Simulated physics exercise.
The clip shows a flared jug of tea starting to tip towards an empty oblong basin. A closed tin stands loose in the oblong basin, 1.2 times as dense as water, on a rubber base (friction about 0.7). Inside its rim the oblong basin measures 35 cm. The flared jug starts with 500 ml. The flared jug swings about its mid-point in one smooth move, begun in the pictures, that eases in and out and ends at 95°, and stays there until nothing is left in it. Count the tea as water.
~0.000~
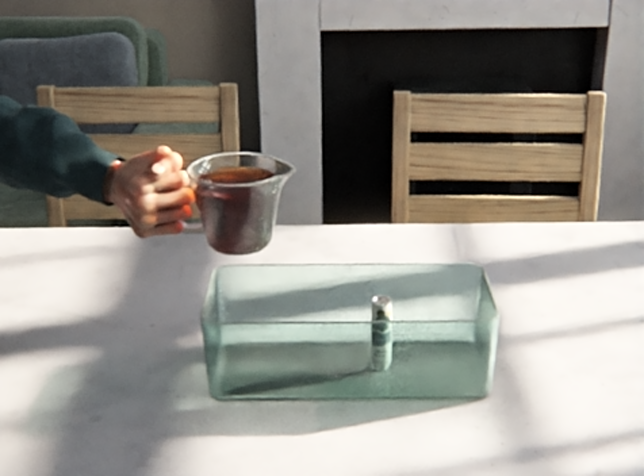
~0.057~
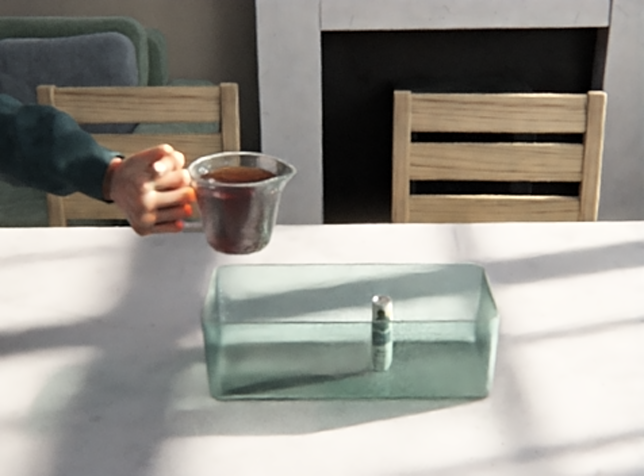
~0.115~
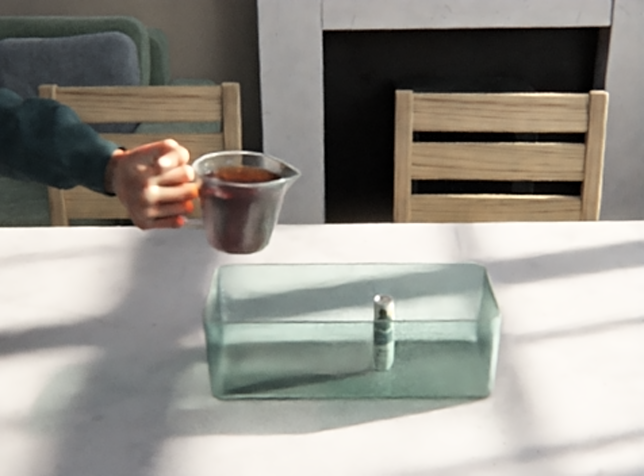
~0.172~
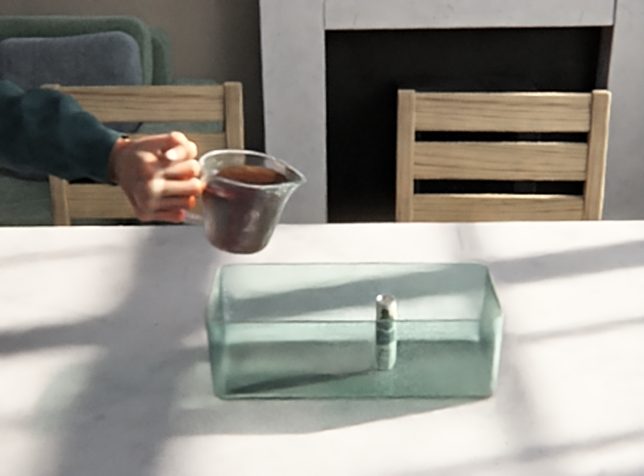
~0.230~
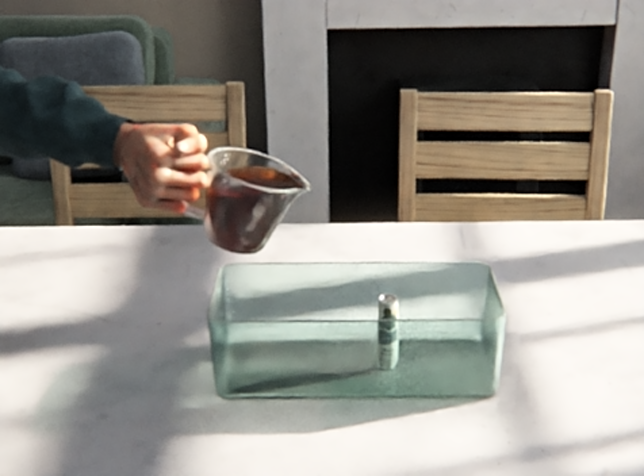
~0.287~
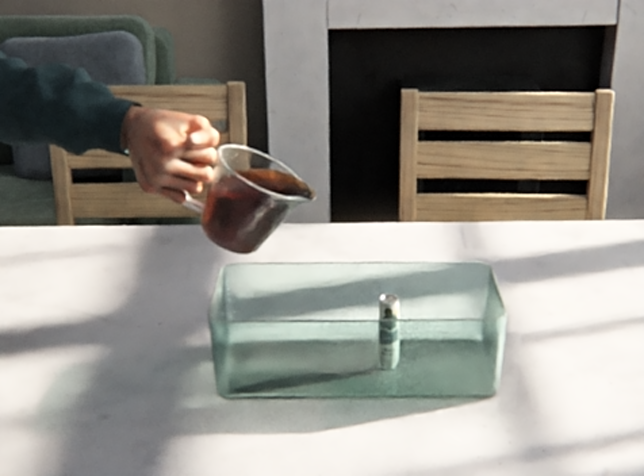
A pale, sunlit tabletop striped with soft shadows is seen from slightly above, with two wooden chairs, a grey-green seat and a dark fireplace behind it. A clear flared jug of reddish-brown tea is held at left above a greenish glass oblong basin, where a small tin stands. The hand tilts the jug smoothly rightward until tea reaches its lip, while the view barely shifts.
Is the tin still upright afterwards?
The tin stays up.
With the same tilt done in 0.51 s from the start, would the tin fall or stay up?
The tin stays up.
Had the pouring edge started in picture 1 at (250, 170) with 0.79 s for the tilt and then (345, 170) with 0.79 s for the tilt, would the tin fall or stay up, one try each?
First it keeps standing; then it goes over.
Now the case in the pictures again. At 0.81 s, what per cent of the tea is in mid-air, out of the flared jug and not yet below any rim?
Some 9 per cent.
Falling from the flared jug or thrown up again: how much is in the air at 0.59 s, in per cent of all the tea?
About 24 per cent.
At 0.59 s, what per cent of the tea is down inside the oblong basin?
Some 26 per cent.
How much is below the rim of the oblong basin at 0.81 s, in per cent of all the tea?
Some 82 per cent.
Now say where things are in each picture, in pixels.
Tilt 0°; pouring edge (295, 170); surface from (195, 179) to (282, 178); the oblong basin's rim runs from (208, 294) to (491, 291); the tin's top is at (381, 303), in the first frame.
Tilt 1°; pouring edge (296, 171); surface from (195, 179) to (282, 179), in the second frame.
Tilt 5°; pouring edge (301, 174); surface from (199, 177) to (286, 179), in the third frame.
Tilt 11°; pouring edge (306, 180); surface from (205, 177) to (293, 181), in the fourth frame.
Tilt 19°; pouring edge (311, 188); surface from (210, 180) to (304, 183), in the fifth frame.
Tilt 28°; pouring edge (314, 198); surface from (212, 185) to (306, 187); 2 per cent is over the edge, in the sixth frame.
Then, 0.59 s in, the tilt is 80° and 49 per cent is still to pour; the tin stands where it began.
Then, 0.81 s in, the tilt is 95° and 9 per cent is still to pour; the tin stands where it began.
Then, 1.04 s in, the tilt is 95° and 1 per cent is still to pour; the tin stands where it began.
Then, 1.29 s in, the tilt is 95° and 0 per cent is still to pour; the tin stands where it began.
Finally, the tin stands where it began.
